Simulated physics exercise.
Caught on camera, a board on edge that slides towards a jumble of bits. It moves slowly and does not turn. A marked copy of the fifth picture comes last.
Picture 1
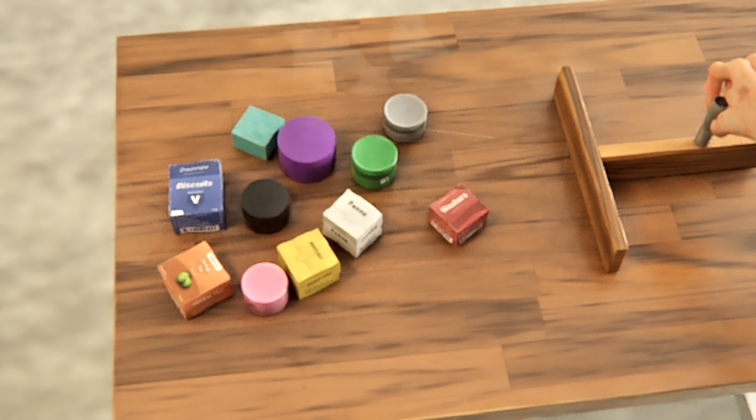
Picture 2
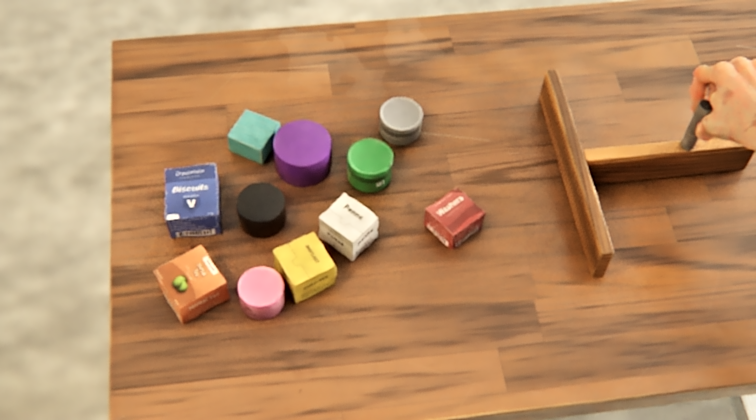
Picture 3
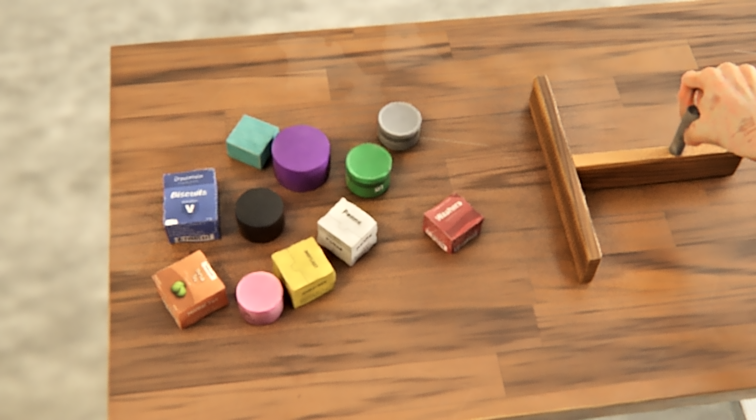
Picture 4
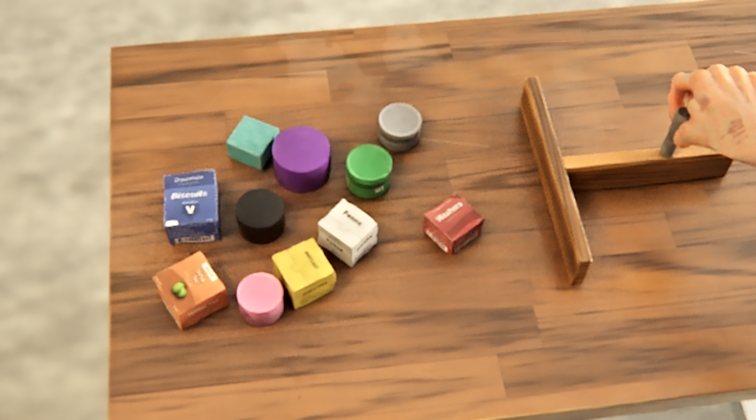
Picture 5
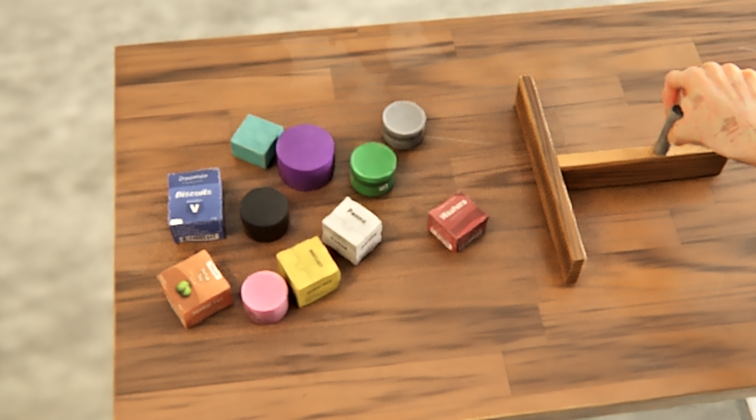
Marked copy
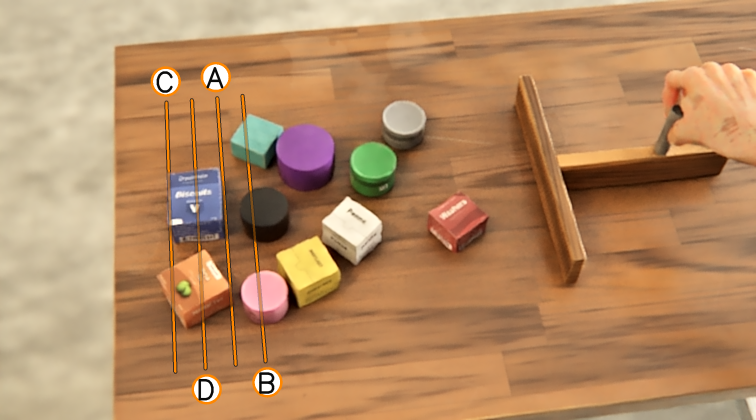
A wooden board standing on edge slid slowly left across the table, pushed by a hand gripping its handle, towards a loose cluster of colourful little boxes and round tubs that stayed put.
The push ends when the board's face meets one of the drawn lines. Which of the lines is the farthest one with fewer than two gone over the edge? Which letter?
It should halt at D.
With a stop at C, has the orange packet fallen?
Yes.
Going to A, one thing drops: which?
The blue packet.
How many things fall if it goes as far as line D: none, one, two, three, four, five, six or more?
One.
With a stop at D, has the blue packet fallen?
Yes.
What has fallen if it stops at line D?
It is the blue packet.
On the marked copy, A at (226, 220); B at (253, 217); C at (171, 226); D at (198, 223).
With D. Early on, board (427, 173); grey jar (384, 127); red box (402, 221).
Further on, board (300, 186); blue packet (164, 200); black pot (213, 212).
At the end, board (199, 196); blue packet over the edge; orange packet (123, 314); one fallen.
As for the rest, A is within the limit but short; B is within the limit but short; C drops four.
